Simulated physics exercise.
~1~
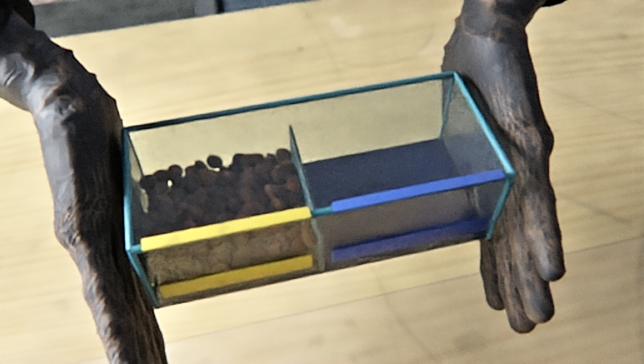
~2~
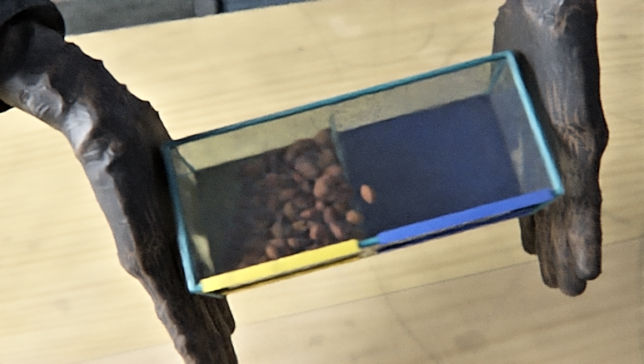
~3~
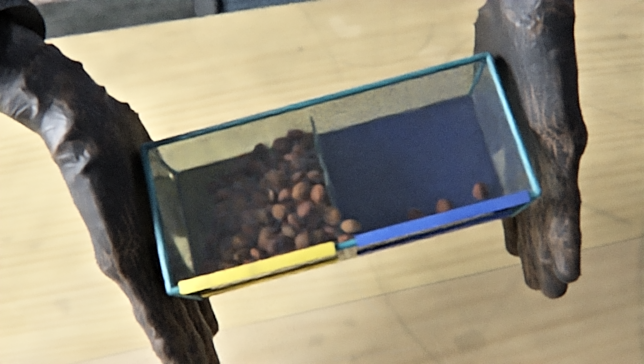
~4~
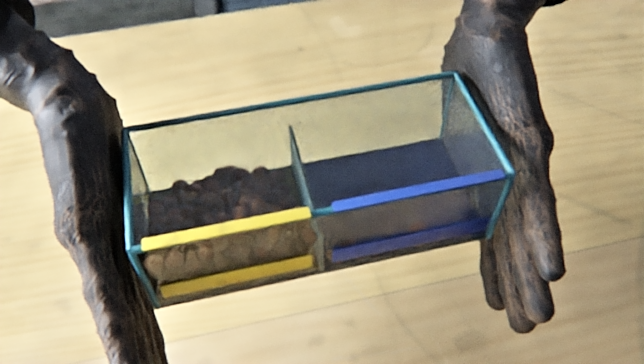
Above a pale wooden tabletop, two dark, wrinkled hands hold a clear box with teal edges, split by a partition into a yellow-marked left side and a blue-marked right side. Brown bits of kibble are heaped in the left side, while the right looks empty. The hands tip the box and shift it to the right, and the bits gather near the divider. Still tilted, the box moves a little back left, with a few bits now lying in the blue side. Finally the hands return it to its starting position, most of the kibble still in the yellow side.
